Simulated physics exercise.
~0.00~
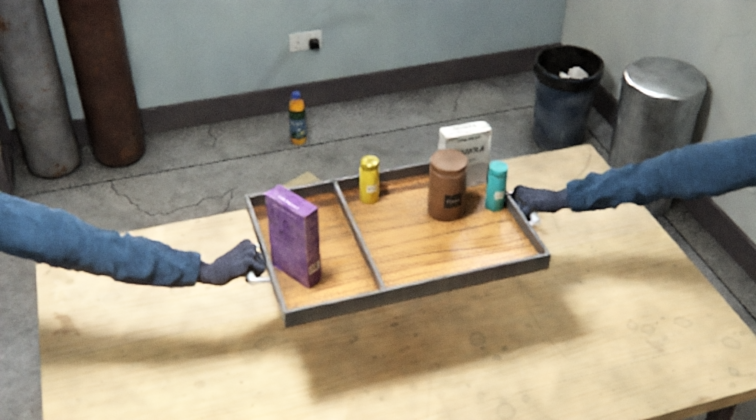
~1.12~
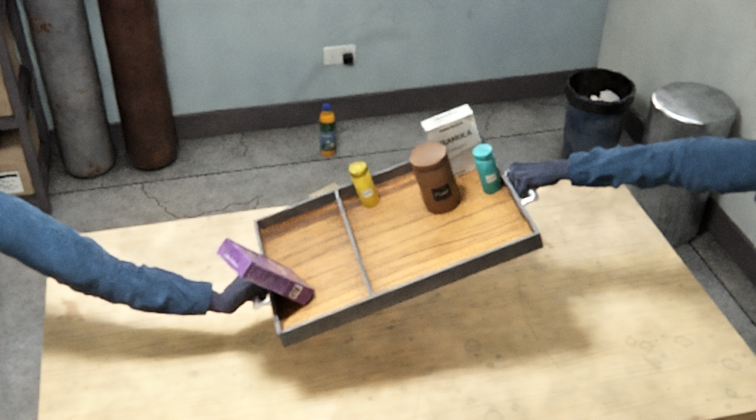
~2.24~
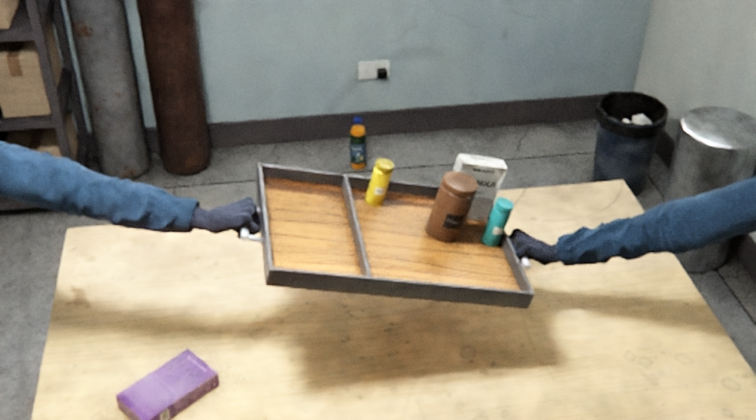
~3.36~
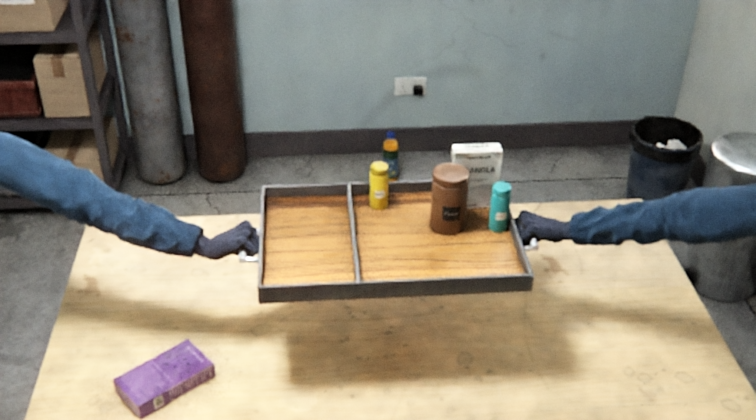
The video shows two gloved hands holding a divided wooden tray of containers above a table, tilting it left so a purple packet tips off, then right, and finally levelling it, with the packet lying on the table and the other four items upright on the tray.
